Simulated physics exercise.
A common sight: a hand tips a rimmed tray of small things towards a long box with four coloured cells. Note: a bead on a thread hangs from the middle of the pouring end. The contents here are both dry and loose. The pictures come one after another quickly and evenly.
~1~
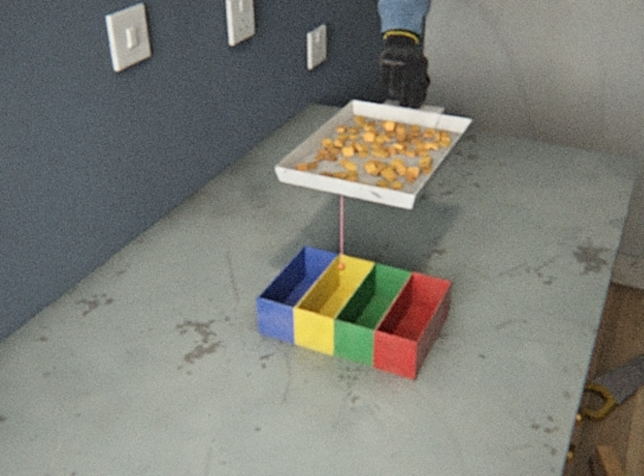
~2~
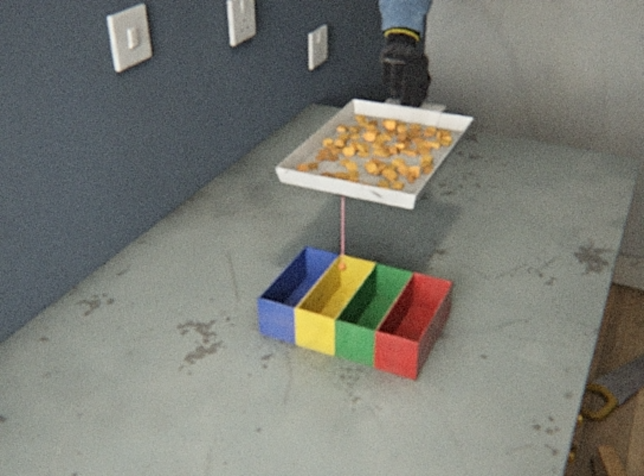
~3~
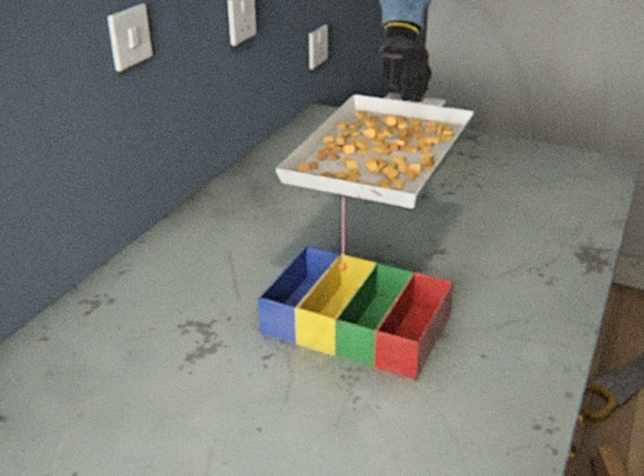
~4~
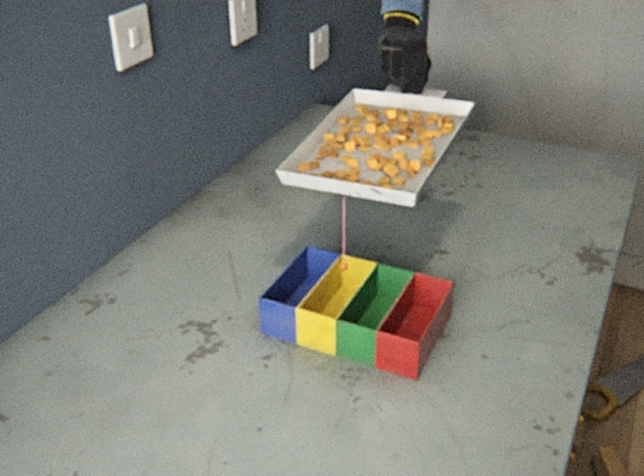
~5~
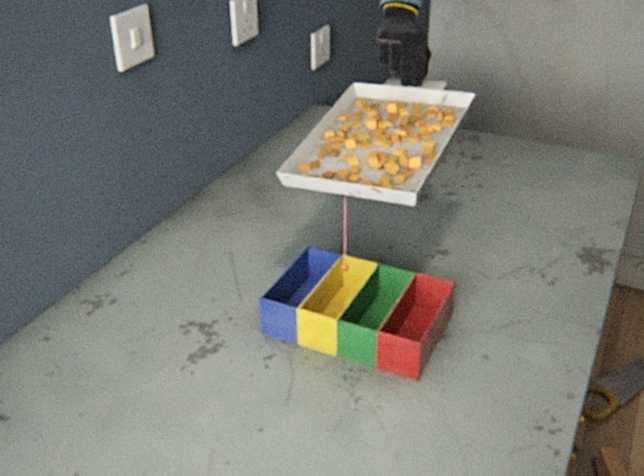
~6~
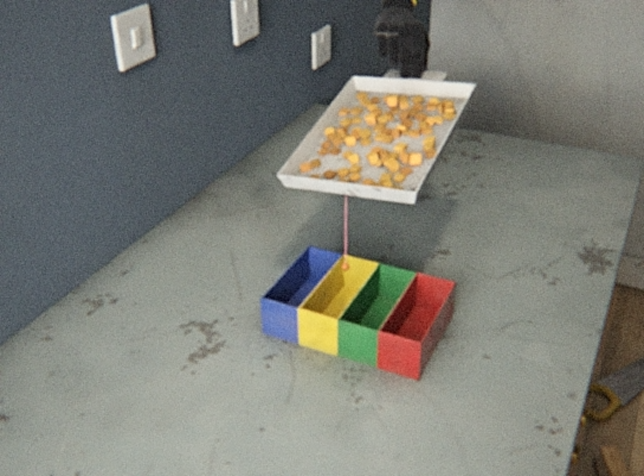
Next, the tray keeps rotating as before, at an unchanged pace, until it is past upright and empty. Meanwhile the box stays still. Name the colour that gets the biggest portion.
Blue.
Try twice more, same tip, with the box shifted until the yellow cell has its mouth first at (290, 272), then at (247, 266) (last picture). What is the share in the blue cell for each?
First placement: Some 10 %; second placement: Some 0 %.
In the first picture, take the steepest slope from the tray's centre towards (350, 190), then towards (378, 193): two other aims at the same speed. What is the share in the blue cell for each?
Roughly 30 % in the first case and 0 % in the second.
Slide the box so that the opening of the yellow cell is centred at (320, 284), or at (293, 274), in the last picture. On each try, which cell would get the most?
Result 1: The blue one. Result 2: The cell in yellow.
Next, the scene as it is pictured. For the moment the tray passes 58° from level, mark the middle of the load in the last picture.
Near the pixel (333, 147).
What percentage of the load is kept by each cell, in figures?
Result, per cent by cell: Blue 50; yellow 10; green 0; red 0.
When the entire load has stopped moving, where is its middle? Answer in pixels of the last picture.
The centre comes to rest near (285, 311).
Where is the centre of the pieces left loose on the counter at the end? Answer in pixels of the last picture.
Its middle is at roughly (249, 303).
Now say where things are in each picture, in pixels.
Corners of the pouring end (280, 166) and (412, 193), level; middle of the load (377, 153), cereal squares; bead on its thread (342, 266); blue cell (276, 317); yellow cell (314, 328); green cell (354, 340); red cell (395, 352), in the first frame.
Corners of the pouring end (281, 167) and (413, 193), level; middle of the load (379, 152), in the second frame.
Corners of the pouring end (281, 168) and (413, 192), tipped barely, lowest at the left corner; middle of the load (379, 149), in the third frame.
Corners of the pouring end (281, 169) and (413, 191), tipped a little, lowest at the left corner; middle of the load (380, 145), in the fourth frame.
Corners of the pouring end (282, 171) and (413, 191), tipped a little, lowest at the left corner; middle of the load (380, 142), in the fifth frame.
Corners of the pouring end (282, 173) and (413, 190), tipped a little, lowest at the left corner; middle of the load (381, 137); blue cell (280, 317); yellow cell (318, 328); green cell (358, 340); red cell (399, 352), in the sixth frame.
Just after the last frame, tray tipped steeply; every one on the tray.
A moment on, tray tipped right over; roughly half on the tray; just a few in the blue cell; roughly a third falling or outside the box.
Further on, tray tipped past a quarter turn; roughly half in the blue cell; about a tenth in the yellow cell; roughly half falling or outside the box.
When it is over, tray tipped past a quarter turn; roughly half in the blue cell; about a tenth in the yellow cell; not one in the red cell; not one in the green cell; roughly half outside the box.
